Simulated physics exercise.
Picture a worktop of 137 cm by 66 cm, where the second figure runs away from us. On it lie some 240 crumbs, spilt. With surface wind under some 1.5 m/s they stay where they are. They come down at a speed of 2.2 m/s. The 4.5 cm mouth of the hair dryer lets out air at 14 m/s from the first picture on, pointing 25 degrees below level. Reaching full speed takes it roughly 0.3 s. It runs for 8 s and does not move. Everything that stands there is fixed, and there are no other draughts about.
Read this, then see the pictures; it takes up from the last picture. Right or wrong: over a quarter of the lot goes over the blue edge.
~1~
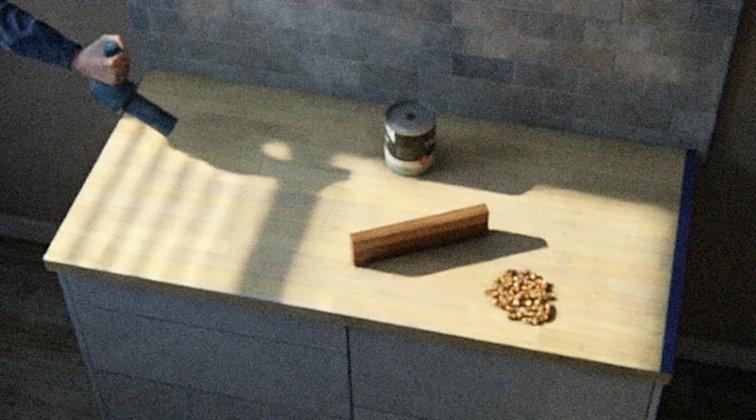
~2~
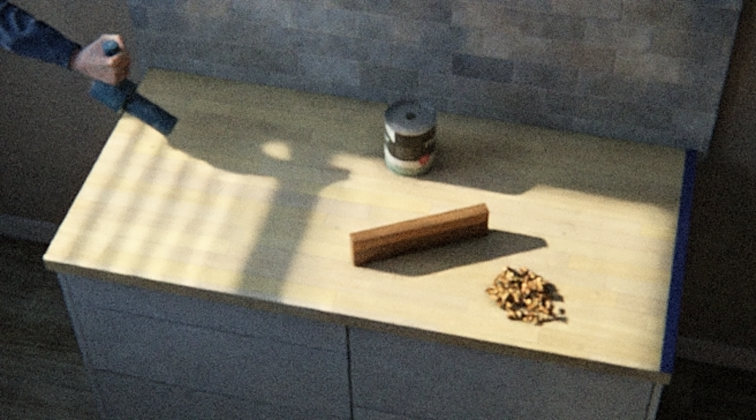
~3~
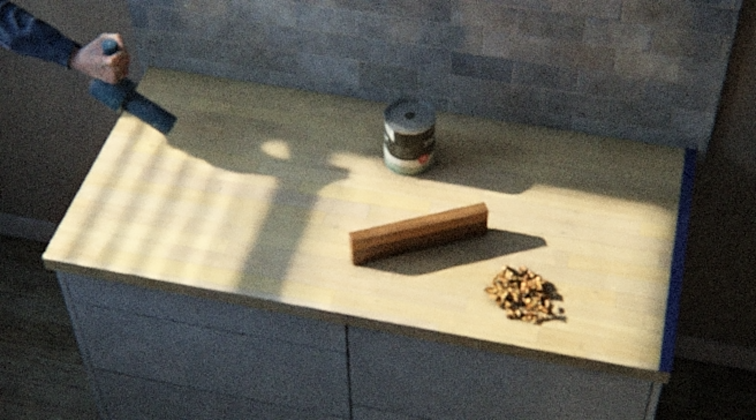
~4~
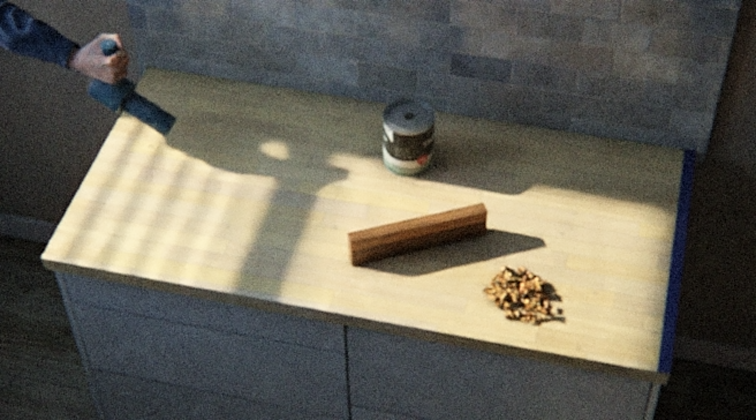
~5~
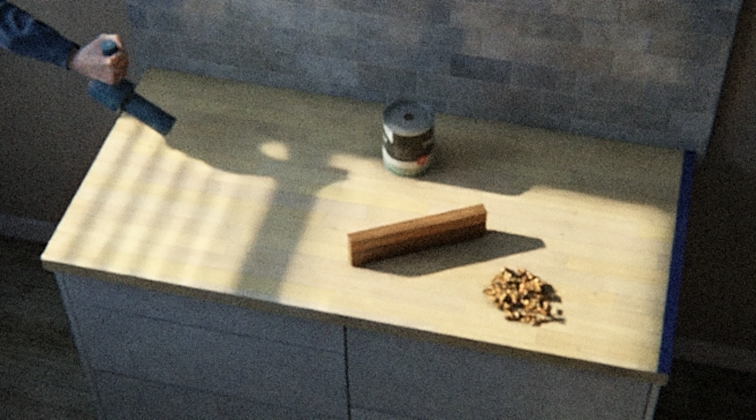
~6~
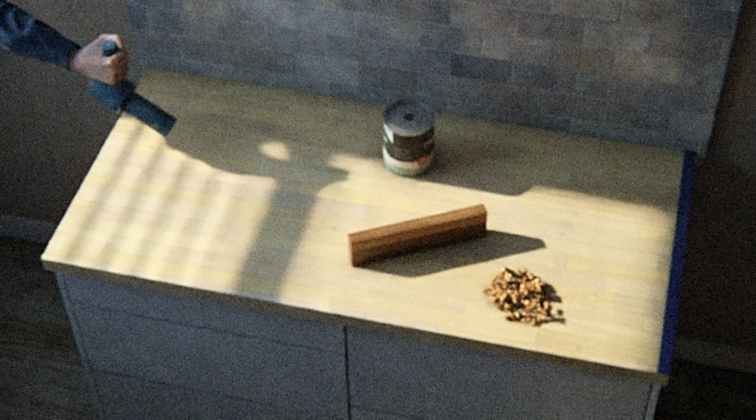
Wrong.
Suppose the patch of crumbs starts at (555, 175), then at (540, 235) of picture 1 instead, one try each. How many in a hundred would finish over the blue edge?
In that order: 10 %, 70 %.
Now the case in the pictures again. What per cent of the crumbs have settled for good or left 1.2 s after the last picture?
100 %.
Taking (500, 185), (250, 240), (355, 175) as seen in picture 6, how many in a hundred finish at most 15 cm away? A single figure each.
I would say some 0 %, 0 % and 0 % respectively.
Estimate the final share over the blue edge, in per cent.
Roughly 0 percent at the end.
Then, 1.2 s after the last picture, 0 % are over the blue edge; the middle of those still in play is near (520, 295); 100 % have settled or left.
Then, 2.2 s after the last picture, 0 % are over the blue edge; the middle of those still in play is near (520, 295); 100 % have settled or left.
Then, 4.1 s after the last picture, 0 % are over the blue edge; the middle of those still in play is near (520, 295); 100 % have settled or left.
Then, 7.7 s after the last picture, at the end, 0 % are over the blue edge; the middle of those still in play is near (520, 295).
